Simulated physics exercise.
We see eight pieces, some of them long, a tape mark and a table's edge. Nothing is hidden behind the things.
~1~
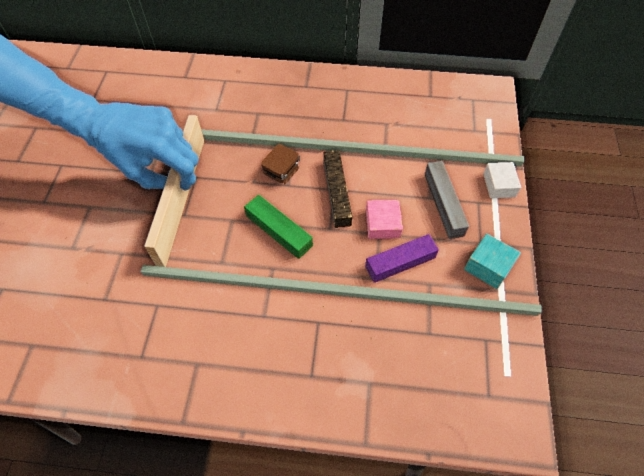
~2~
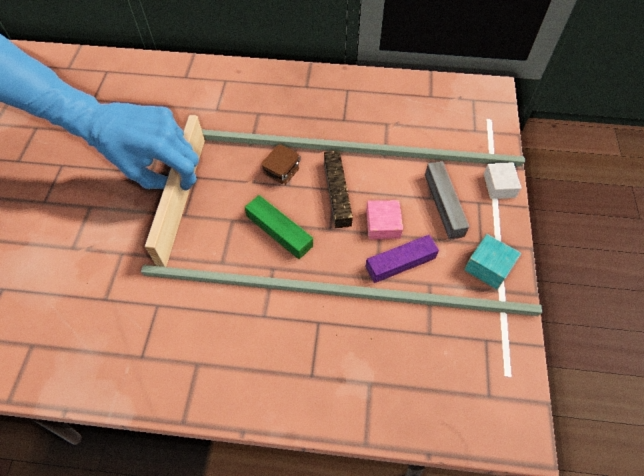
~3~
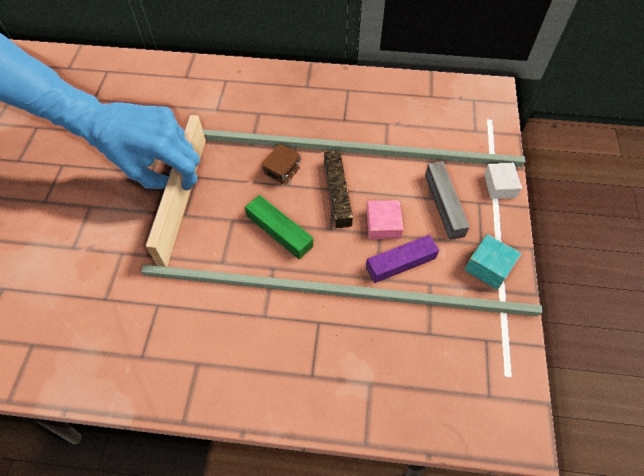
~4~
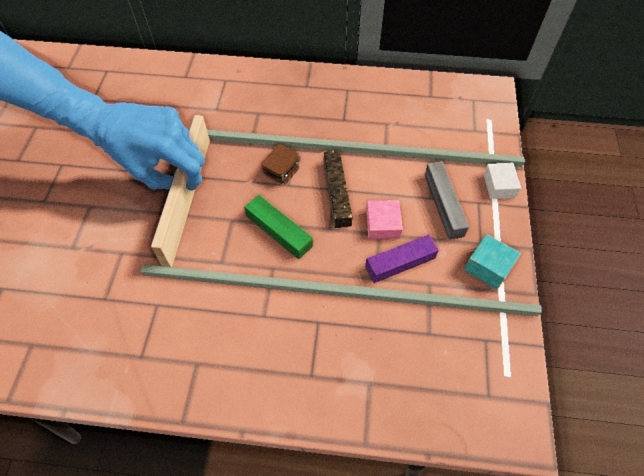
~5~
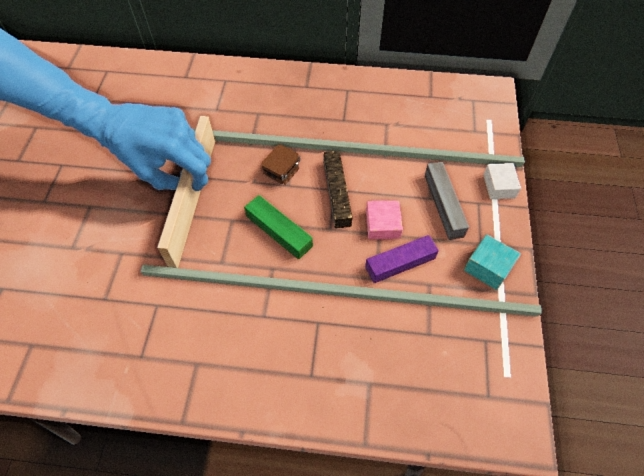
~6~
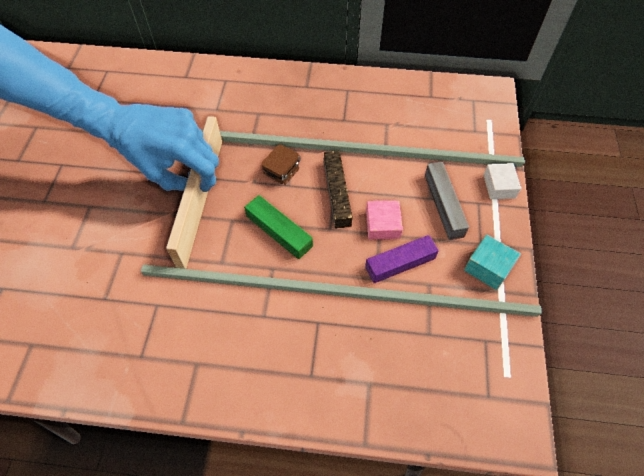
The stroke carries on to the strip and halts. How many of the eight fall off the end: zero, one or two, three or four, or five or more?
The number that fall off is five or more.
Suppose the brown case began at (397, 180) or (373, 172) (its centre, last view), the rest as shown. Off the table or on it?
Place by place, it stays on; does not fall.
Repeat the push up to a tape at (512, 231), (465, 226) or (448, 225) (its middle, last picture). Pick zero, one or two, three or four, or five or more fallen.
One after another: 5 or more; either three or four; one or two.
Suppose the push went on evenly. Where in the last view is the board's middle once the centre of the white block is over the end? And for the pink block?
About (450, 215), and (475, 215) for the other.
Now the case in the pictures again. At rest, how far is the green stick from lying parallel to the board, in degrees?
Near 0 degrees.
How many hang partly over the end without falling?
The number is 1.
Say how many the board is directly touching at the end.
That makes 2.
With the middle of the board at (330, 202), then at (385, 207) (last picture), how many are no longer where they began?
First 4, then 7.
Soon after, none off yet; white block at rest near (502, 181); turquoise block at rest near (492, 262); grey stick at rest near (446, 200).
After that, none off yet; white block displaced a little near (519, 179); turquoise block displaced about its own width near (545, 281); grey stick displaced about its own width near (515, 204).
In the end, the number that fall off is five or more; gone, pink block, purple bar, grey stick, turquoise block and white block.
